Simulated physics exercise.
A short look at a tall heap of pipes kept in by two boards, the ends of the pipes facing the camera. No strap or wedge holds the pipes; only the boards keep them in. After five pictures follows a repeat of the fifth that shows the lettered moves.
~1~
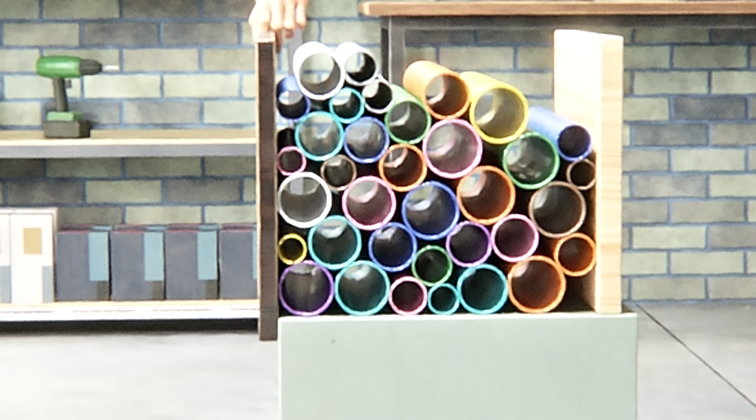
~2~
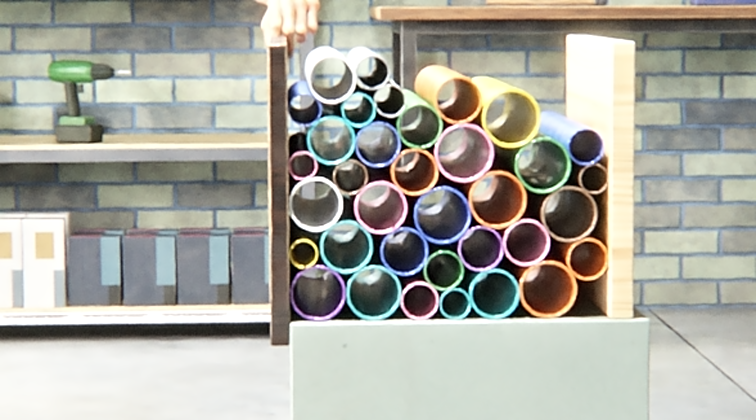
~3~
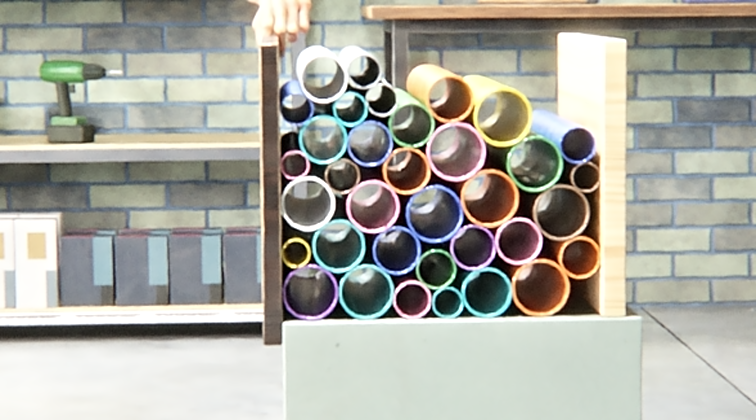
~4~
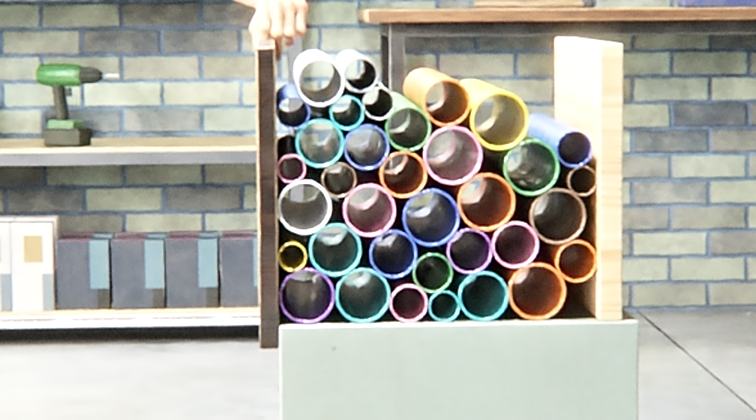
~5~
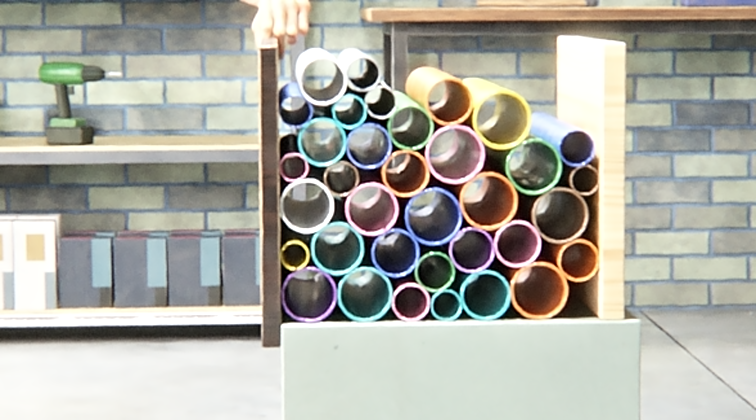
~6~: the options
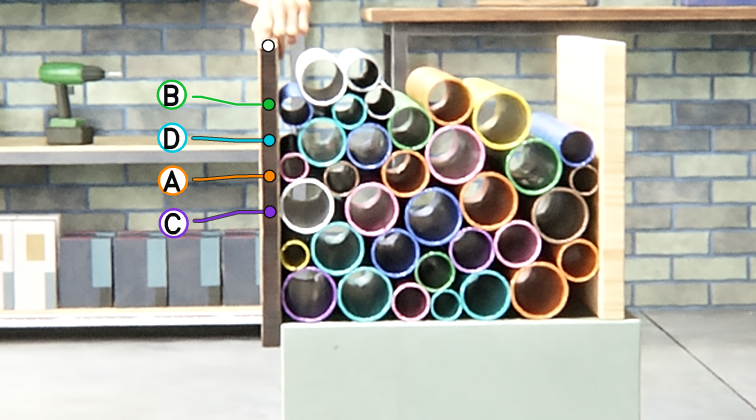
The clip opens on a tall heap of colorful pipes, their open ends facing the camera, between a dark board on the left and a pale one on the right. A hand stays at the top of the left board as the view jiggles slightly, and the pipes and boards show no clear movement through the end.
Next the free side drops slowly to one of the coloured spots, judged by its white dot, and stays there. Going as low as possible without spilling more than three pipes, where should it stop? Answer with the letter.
Slide it to A.
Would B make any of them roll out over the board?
No, at B.
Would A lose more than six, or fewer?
At A, fewer than six.
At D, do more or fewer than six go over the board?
At D, fewer than six.
On the marked copy, A at (270, 176); B at (269, 105); C at (270, 212); D at (270, 140); the white dot at (269, 46).
Following A. Soon after the start, top of the board (279, 107).
Later, top of the board (280, 175).
In the end, top of the board (280, 175), two out over the board.
As for the rest, B none out over the board; C more than three out over the board; D none out over the board.
